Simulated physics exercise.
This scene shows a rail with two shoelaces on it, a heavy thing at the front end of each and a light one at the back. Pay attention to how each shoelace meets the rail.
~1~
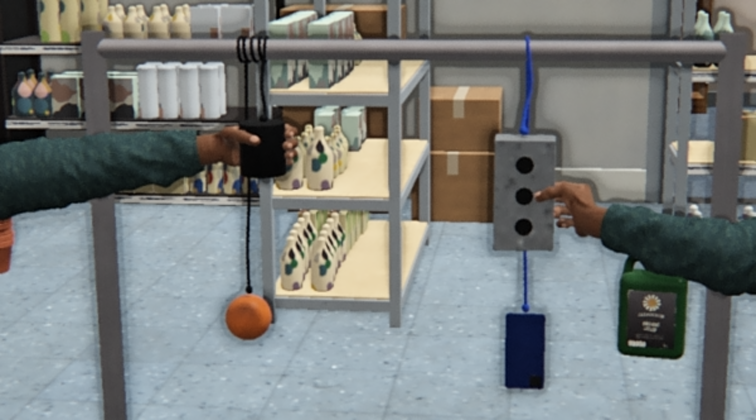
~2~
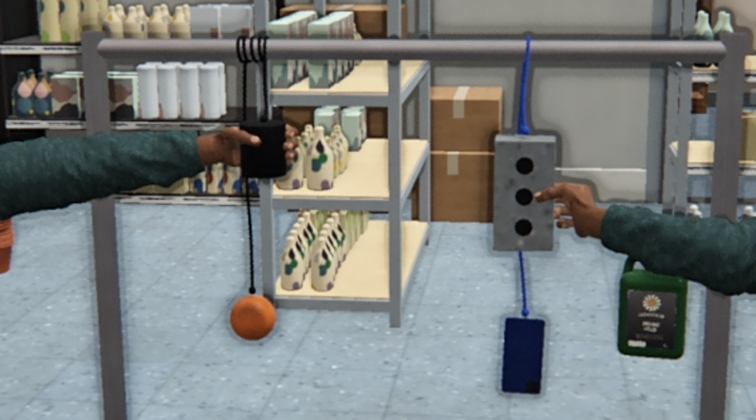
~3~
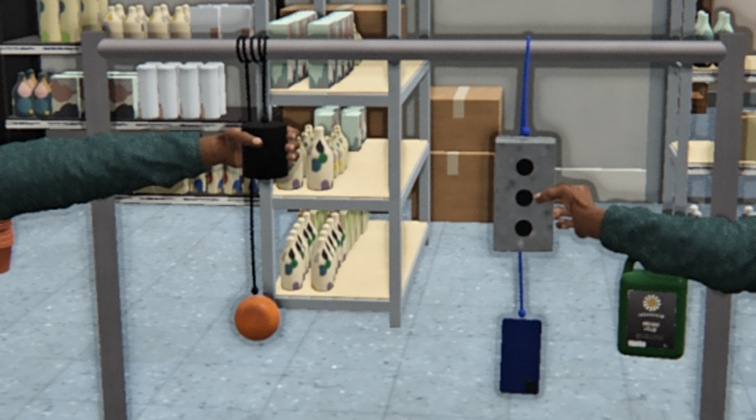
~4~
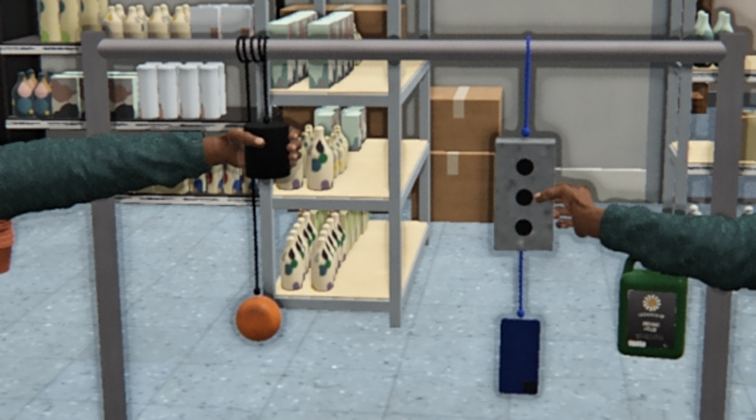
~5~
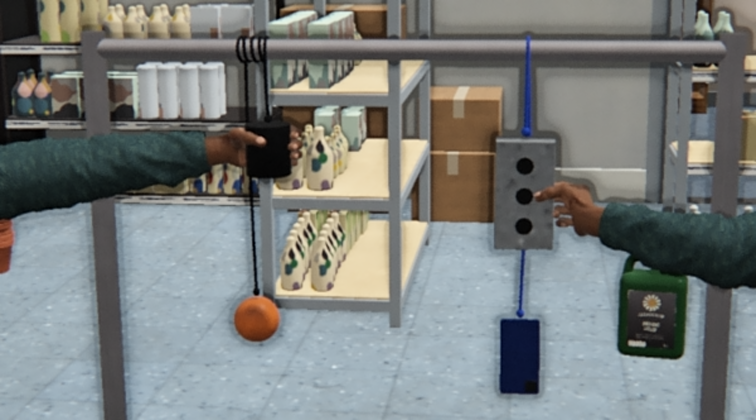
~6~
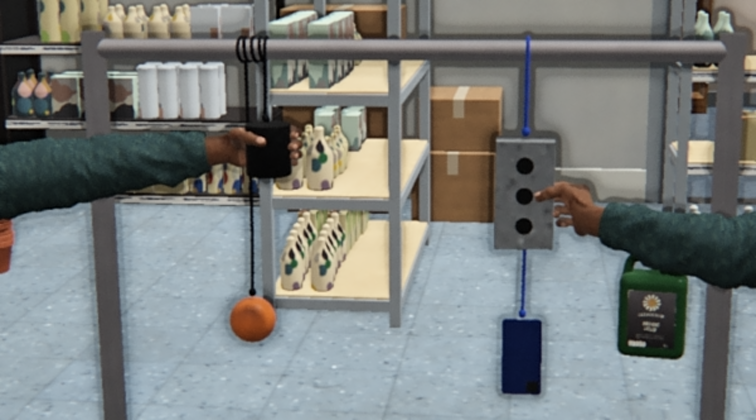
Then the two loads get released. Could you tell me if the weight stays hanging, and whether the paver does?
The weight never falls, the paver fails to hold.
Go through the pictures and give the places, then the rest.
In the first picture, weight (263, 148); paver (524, 193); left orange (248, 317); right phone (525, 352).
In the second picture, weight (263, 149); paver (524, 193).
In the third picture, weight (265, 150); paver (524, 194).
In the fourth picture, weight (267, 150); paver (525, 194).
In the fifth picture, weight (268, 149); paver (525, 193).
In the sixth picture, weight (268, 149); paver (525, 193); left shoelace wound several times round the rail; right shoelace only laid over the rail.
Then, 0.44 s after the last picture, weight hanging near (267, 150); paver dropping near (522, 336).
Then, 0.78 s after the last picture, weight hanging near (266, 151); paver on the floor.
At rest, weight hanging near (266, 150); paver on the floor. The weight is held and the paver pulls its rope through.
